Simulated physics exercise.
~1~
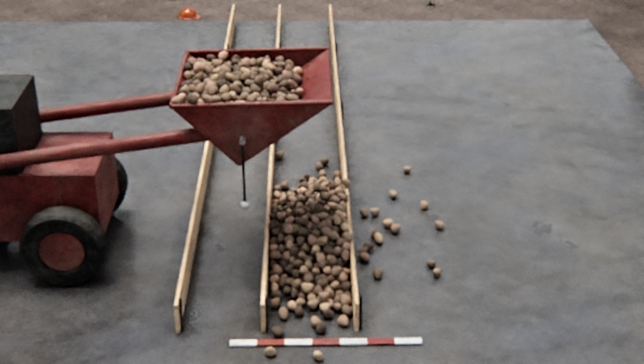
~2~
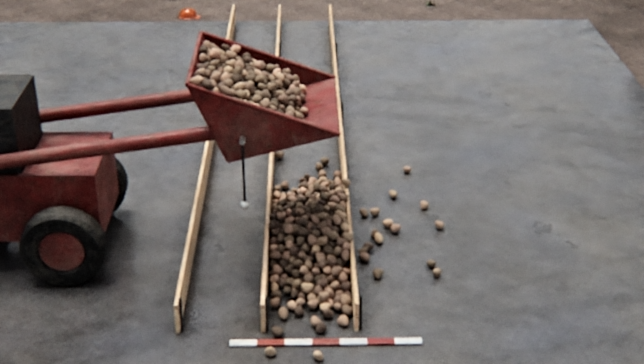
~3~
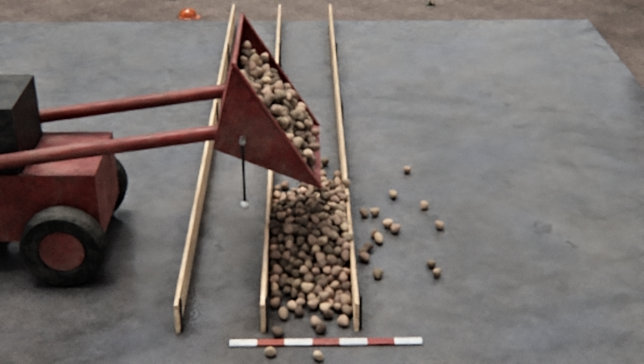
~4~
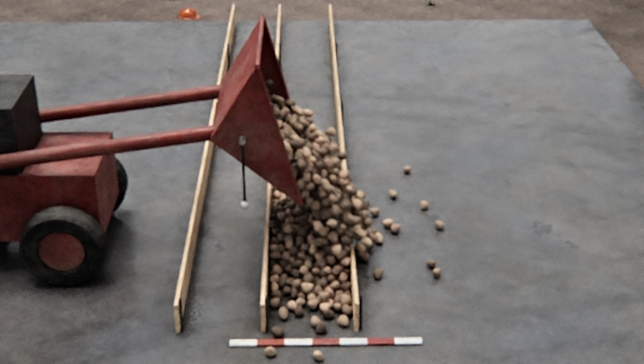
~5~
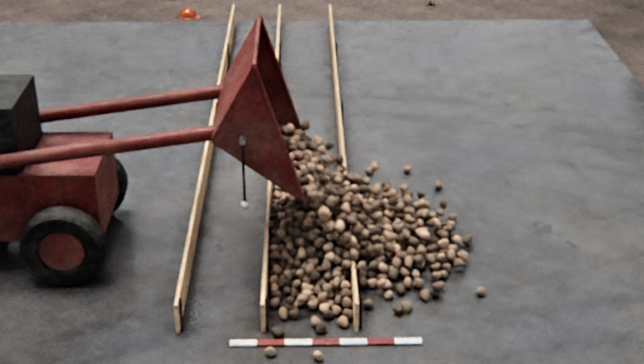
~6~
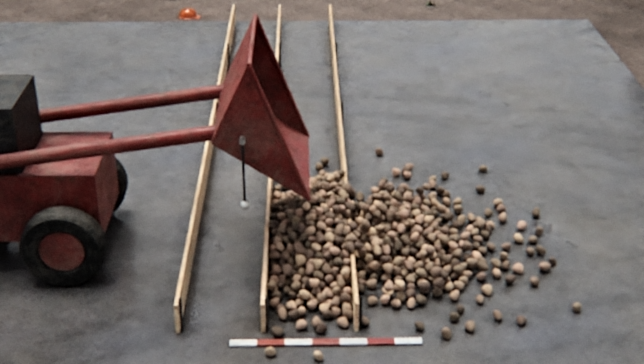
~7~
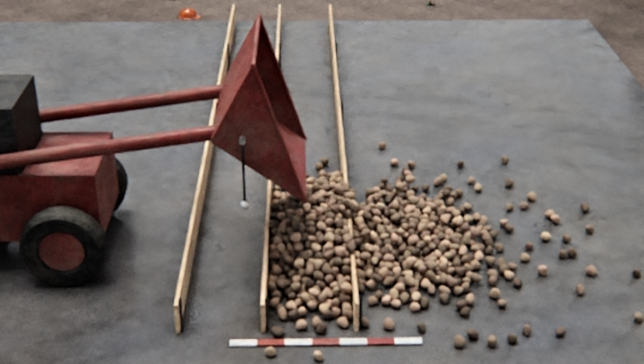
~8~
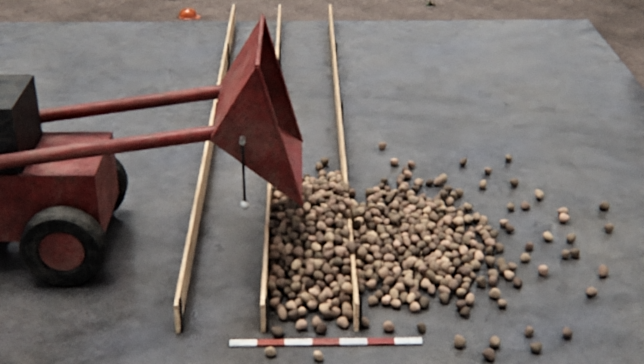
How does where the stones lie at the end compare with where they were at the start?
At the start they were in the raised bucket and in a heap between two boards, with a few loose ones to the right. By the end they all lay on the floor, partly between the boards and partly spread well to the right of the last board.
